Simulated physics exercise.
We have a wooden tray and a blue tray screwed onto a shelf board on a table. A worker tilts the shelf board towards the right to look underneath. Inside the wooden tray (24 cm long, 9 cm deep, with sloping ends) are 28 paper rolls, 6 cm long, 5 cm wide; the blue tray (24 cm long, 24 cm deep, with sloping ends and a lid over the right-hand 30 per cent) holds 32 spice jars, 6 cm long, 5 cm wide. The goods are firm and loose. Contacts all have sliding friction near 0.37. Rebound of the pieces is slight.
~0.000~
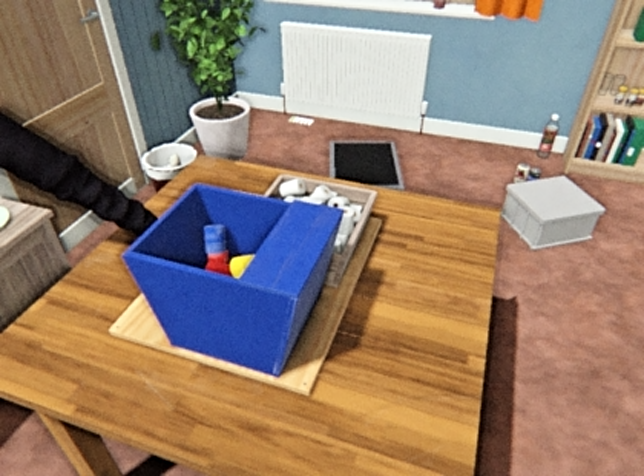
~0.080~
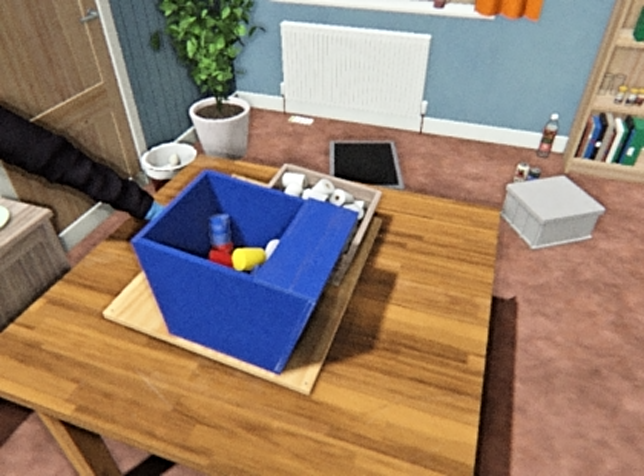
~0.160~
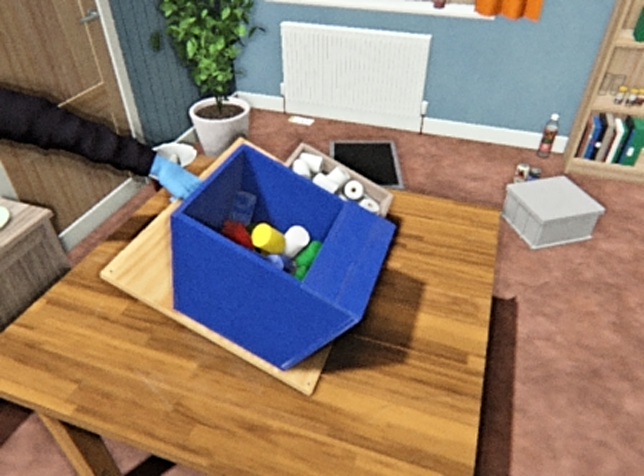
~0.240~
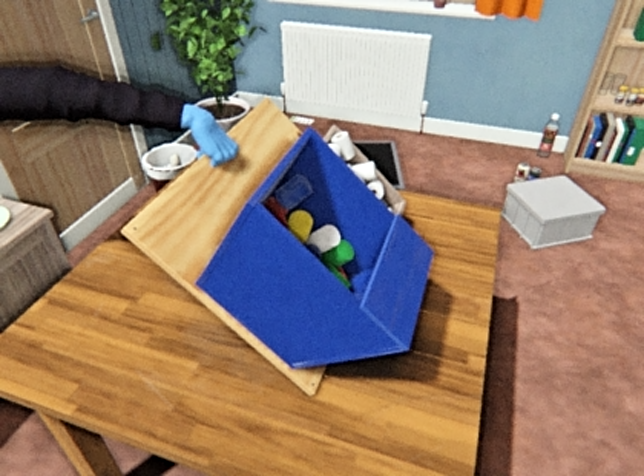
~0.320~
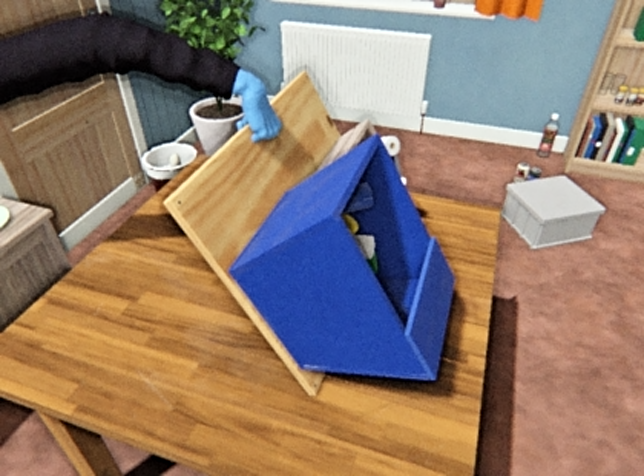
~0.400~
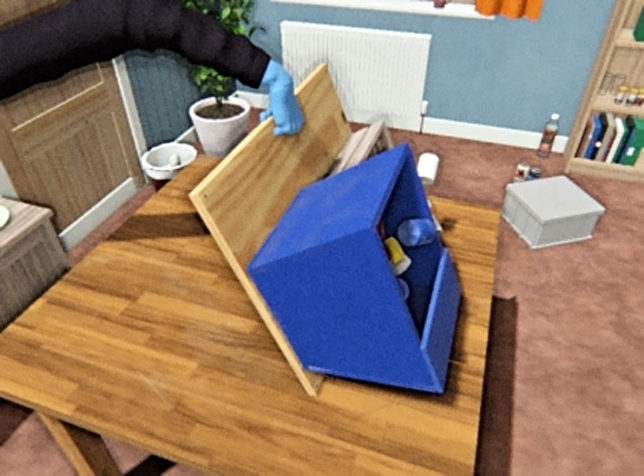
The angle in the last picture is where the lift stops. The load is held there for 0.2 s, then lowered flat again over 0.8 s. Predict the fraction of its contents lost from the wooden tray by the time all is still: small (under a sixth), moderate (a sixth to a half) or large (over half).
Large.
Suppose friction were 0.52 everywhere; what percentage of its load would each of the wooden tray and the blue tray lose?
That would cost the wooden tray 70 and the blue tray 10 per cent of the load.
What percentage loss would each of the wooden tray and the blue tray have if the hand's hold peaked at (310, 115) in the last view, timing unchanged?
Wooden tray 80%, blue tray 20%.
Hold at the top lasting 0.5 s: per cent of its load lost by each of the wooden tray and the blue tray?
With that change, wooden tray sheds 70 percent and blue tray sheds 0 percent.
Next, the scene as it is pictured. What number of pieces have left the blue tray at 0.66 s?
Blue tray: Roughly 1 out by then.
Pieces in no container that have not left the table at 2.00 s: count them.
Roughly 10 of them.
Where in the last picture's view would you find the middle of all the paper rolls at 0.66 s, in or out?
Their middle is at about (430, 249).
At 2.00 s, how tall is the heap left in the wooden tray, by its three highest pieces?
6 cm or so.
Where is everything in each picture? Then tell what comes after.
In the first frame (each is followed by its nearest rim corner in this view, unless another is named), wooden tray (by its farthest rim corner), (284, 175); blue tray, (292, 295); 0° from level; none out.
Wooden tray, (288, 165); blue tray, (310, 298); 7° from level, in the second frame.
Blue tray, (353, 315); 24° from level, in the third frame.
Blue tray, (400, 343); 43° from level, in the fourth frame.
Blue tray, (428, 372); 60° from level, in the fifth frame.
Blue tray, (436, 384); 67° from level; 8 out, in the sixth frame.
After 0.66 s, tilt 66°; wooden tray 9 in, 19 out and blue tray 31 in, 1 out.
After 0.98 s, tilt 36°; wooden tray 8 in, 20 out and blue tray 31 in, 1 out.
After 1.42 s, tilt 0°; wooden tray 8 in, 20 out and blue tray 31 in, 1 out.
Final count (at 2.00 s), wooden tray 8 in, 20 out and blue tray 31 in, 1 out. Asked share, 20 of 28, 71 per cent.
